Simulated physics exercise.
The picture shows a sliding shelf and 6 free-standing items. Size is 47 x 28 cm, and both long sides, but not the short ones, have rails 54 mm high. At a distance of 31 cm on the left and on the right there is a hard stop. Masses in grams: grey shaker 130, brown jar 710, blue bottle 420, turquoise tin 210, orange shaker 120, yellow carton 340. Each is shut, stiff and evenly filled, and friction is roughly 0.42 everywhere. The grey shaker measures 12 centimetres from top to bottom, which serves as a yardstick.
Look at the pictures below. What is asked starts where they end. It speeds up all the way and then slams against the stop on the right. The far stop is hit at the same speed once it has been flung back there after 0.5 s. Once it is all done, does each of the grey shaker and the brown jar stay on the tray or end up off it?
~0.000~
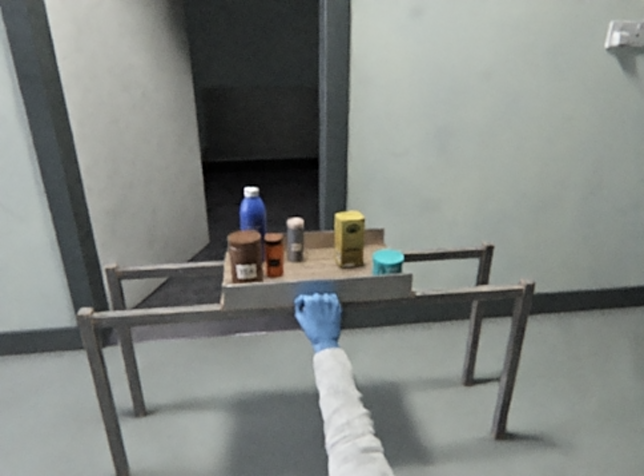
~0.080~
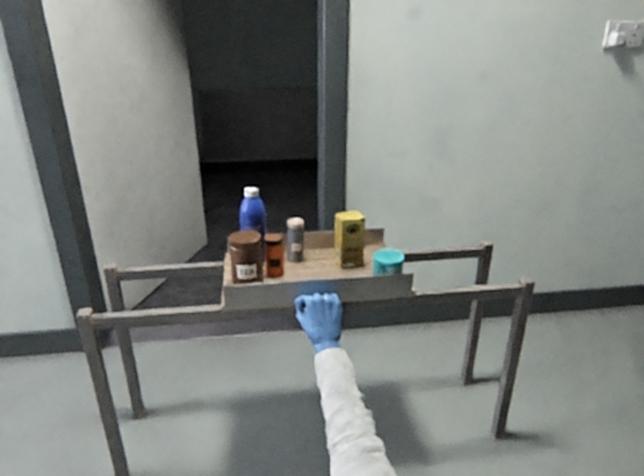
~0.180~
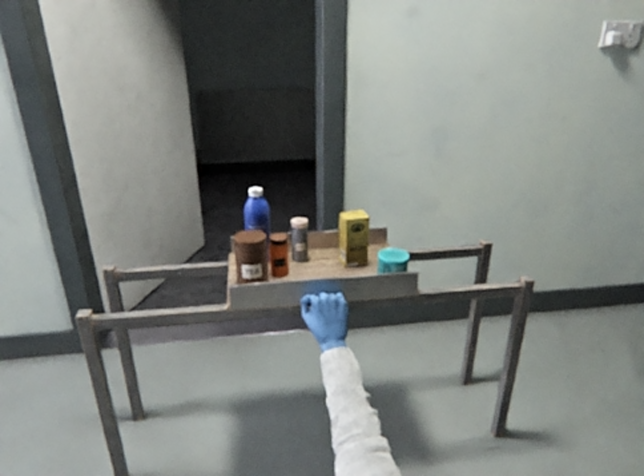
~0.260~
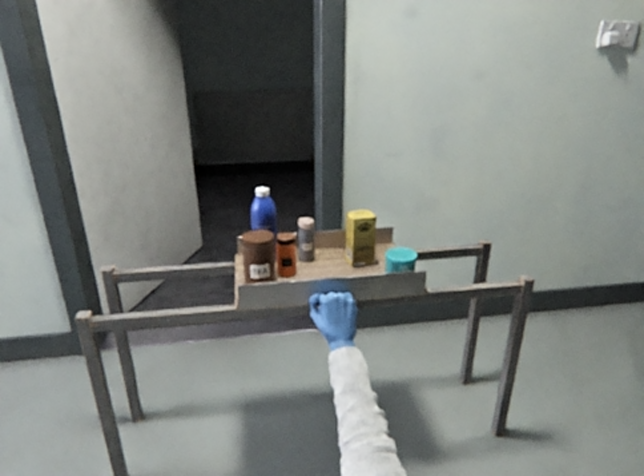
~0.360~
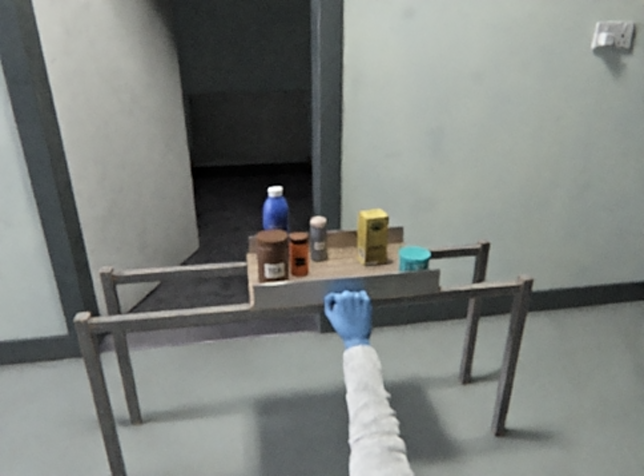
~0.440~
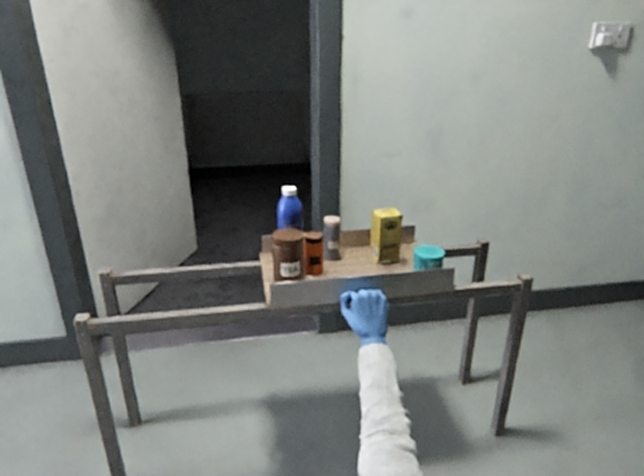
In the end the grey shaker is held by the tray. The brown jar is held by the tray.
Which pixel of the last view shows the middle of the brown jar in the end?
Roughly at pixel (117, 272).
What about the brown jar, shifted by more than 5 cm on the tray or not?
The brown jar remains in place.
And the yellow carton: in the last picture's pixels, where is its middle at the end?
Rest position, about (561, 379) px.
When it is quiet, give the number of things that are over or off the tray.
That makes 4.
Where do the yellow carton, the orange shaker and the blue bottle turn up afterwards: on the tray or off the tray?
Observed: Yellow carton exits its support; orange shaker remains in bounds; blue bottle remains in bounds.
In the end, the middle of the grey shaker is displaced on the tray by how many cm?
The shift is close to 7 cm.
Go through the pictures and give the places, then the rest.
In the first picture, tray midway; grey shaker (296, 240); brown jar (246, 260).
In the second picture, tray midway; orange shaker (274, 256); yellow carton (350, 239).
In the third picture, tray moved 1 cm right; blue bottle (258, 225); turquoise tin (393, 269).
In the fourth picture, tray moved 3 cm right; orange shaker (286, 255); yellow carton (360, 238).
In the fifth picture, tray moved 7 cm right; blue bottle (277, 225); turquoise tin (414, 267).
In the sixth picture, tray moved 11 cm right; grey shaker (332, 238); brown jar (289, 258).
After 1.14 s, tray moved 31 cm right; turquoise tin and yellow carton now off the tray; grey shaker on its side near (439, 238); brown jar slid 9 cm near (396, 250).
After 2.14 s, tray moved 3 cm right; grey shaker on its side near (352, 247); brown jar slid 9 cm near (293, 258); blue bottle on its side.
At rest (3.9 s), off the tray, turquoise tin and yellow carton; tipped over on the tray, grey shaker and blue bottle; the other 2 in place, give or take 5 cm. In the last view, grey shaker near (202, 255), brown jar near (117, 272).
